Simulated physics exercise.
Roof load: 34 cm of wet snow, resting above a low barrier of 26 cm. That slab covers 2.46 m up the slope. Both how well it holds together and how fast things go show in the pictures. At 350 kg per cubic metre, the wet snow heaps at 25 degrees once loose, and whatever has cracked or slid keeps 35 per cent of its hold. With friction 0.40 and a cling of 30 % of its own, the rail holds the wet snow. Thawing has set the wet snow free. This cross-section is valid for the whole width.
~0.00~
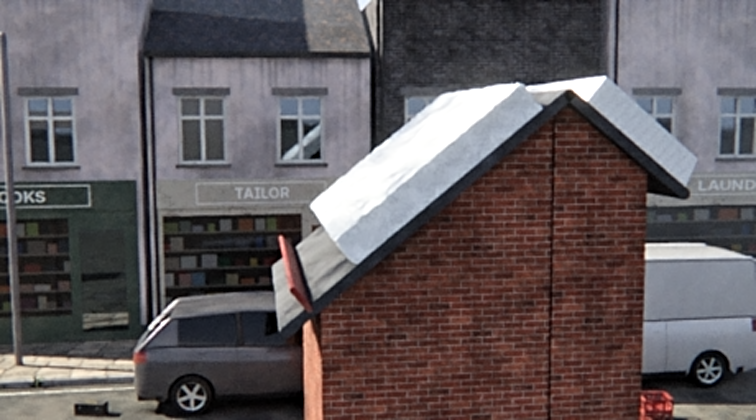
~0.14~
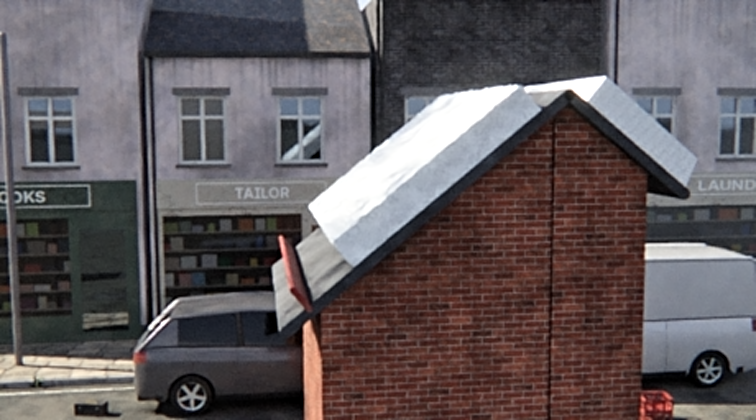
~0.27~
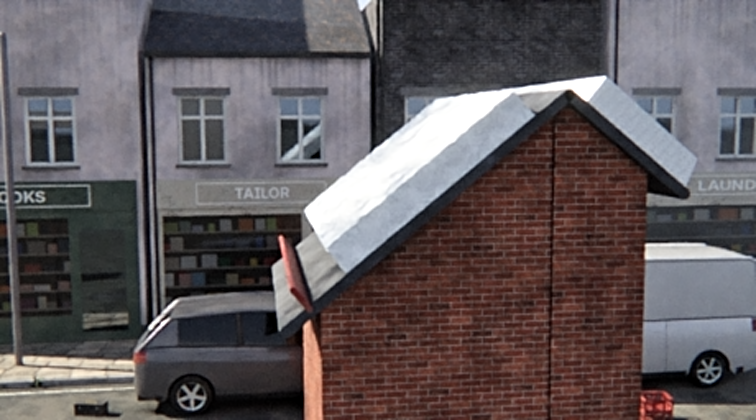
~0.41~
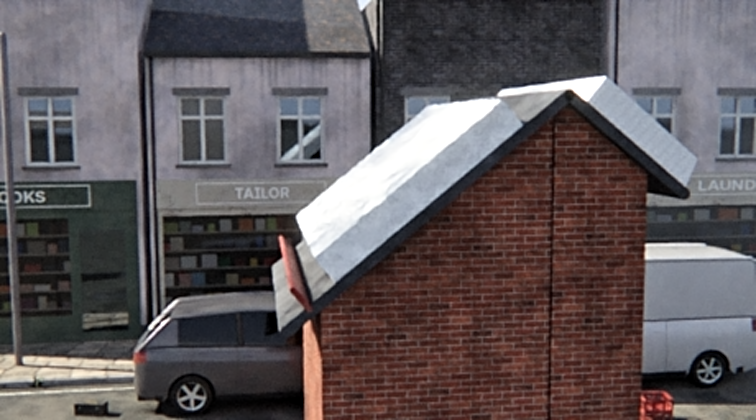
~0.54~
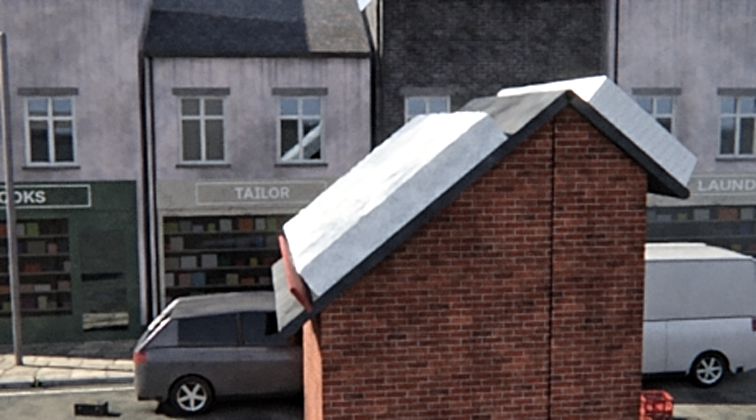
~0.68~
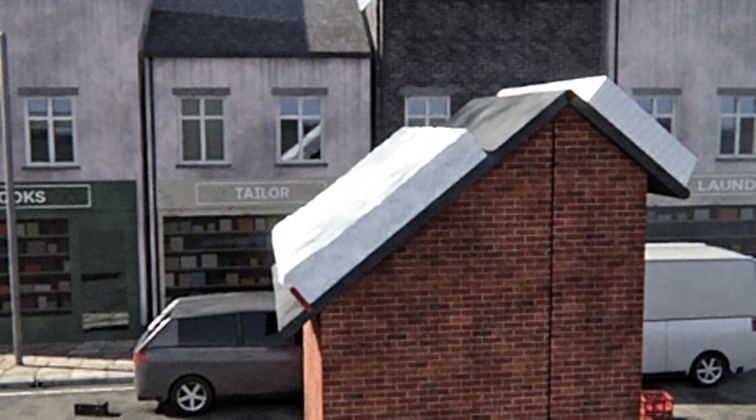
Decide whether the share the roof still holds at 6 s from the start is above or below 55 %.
Higher than 55 %.
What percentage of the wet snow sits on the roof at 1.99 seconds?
Around 70 %.
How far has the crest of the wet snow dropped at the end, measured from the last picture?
Roughly 0.5 m.
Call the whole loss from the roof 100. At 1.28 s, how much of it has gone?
The value is close to 70 %.
By 1.28 s, 79 % of the snow is on the roof.
By 1.99 s, 70 % of the snow is on the roof.
By 2.69 s, 70 % of the snow is on the roof.
By 3.40 s, 70 % of the snow is on the roof.
By 6.00 s, at the end, 70 % of the snow is on the roof.
